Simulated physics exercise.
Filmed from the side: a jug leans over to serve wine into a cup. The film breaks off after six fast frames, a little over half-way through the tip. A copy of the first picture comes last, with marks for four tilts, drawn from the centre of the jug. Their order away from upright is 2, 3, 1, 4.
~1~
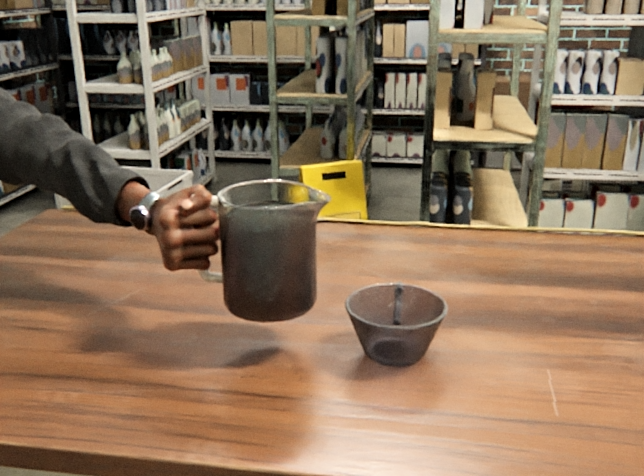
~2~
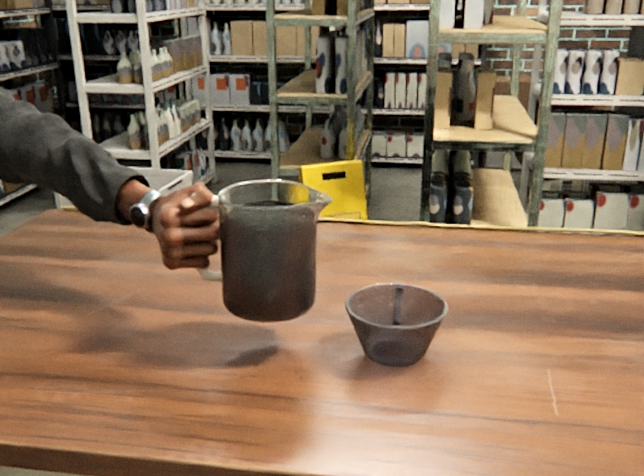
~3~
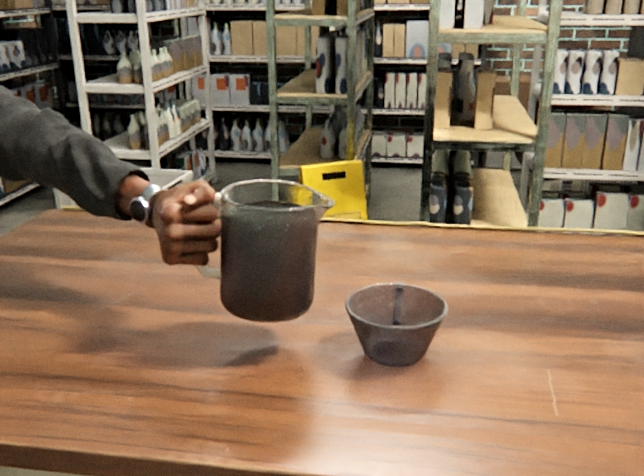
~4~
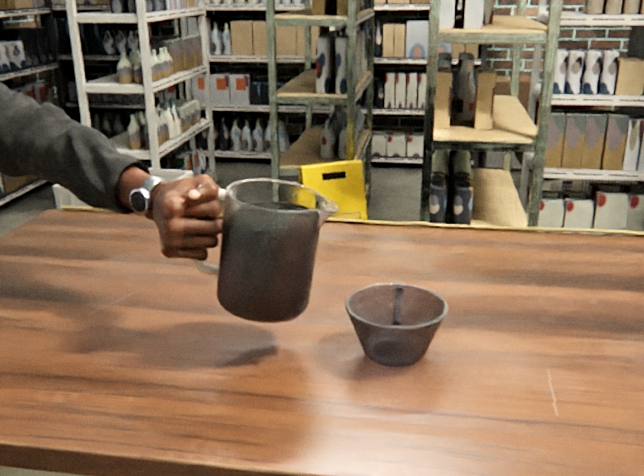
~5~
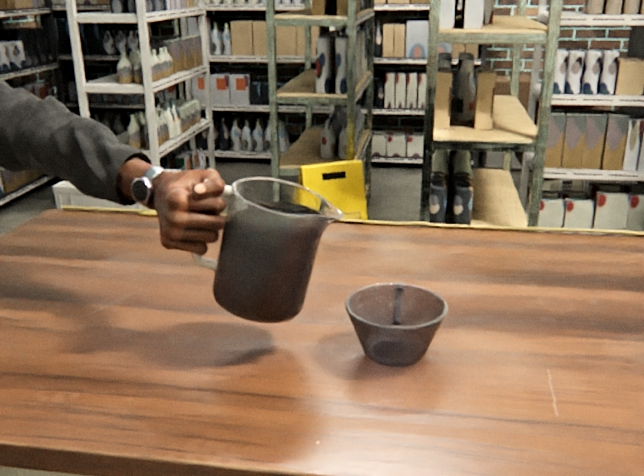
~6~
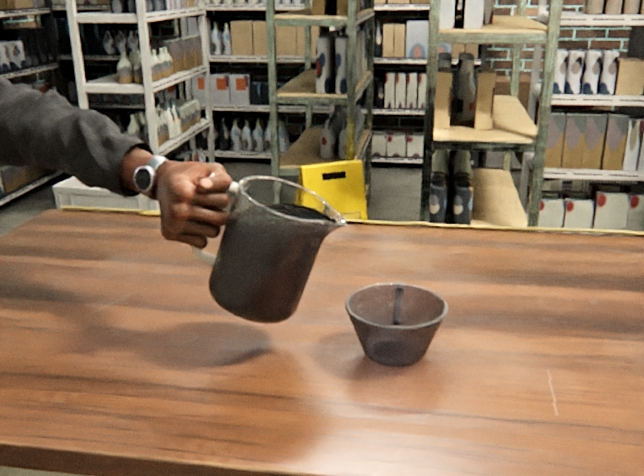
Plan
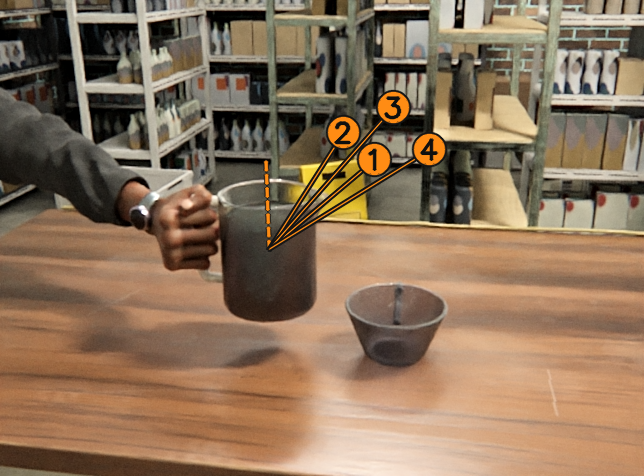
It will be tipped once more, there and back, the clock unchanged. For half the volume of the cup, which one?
Take 1.
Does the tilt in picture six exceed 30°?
No, it does not.
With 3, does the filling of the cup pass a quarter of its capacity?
Yes.
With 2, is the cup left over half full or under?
Under half.
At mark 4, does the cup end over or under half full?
Over.
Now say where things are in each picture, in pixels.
The first picture shows upright, lip at (329, 199); rim of the cup round (396, 304); nothing has left yet.
The second picture shows upright, lip at (330, 200); nothing has left yet.
The third picture shows tipped about 4°, lip at (333, 203); nothing has left yet.
The fourth picture shows tipped about 8°, lip at (336, 209); nothing has left yet.
The fifth picture shows tipped about 14°, lip at (341, 215); nothing has left yet.
The sixth picture shows tipped about 20°, lip at (344, 223); nothing has left yet.
On the marked copy, 1 at (362, 170); 2 at (334, 147); 3 at (382, 120); 4 at (415, 158).
If 1 is chosen, the cup ends with about 50 % of what it can hold.
If 2 is chosen, the cup ends with about 14 % of what it can hold.
If 3 is chosen, the cup ends with about 31 % of what it can hold.
If 4 is chosen, the cup ends with about 74 % of what it can hold.
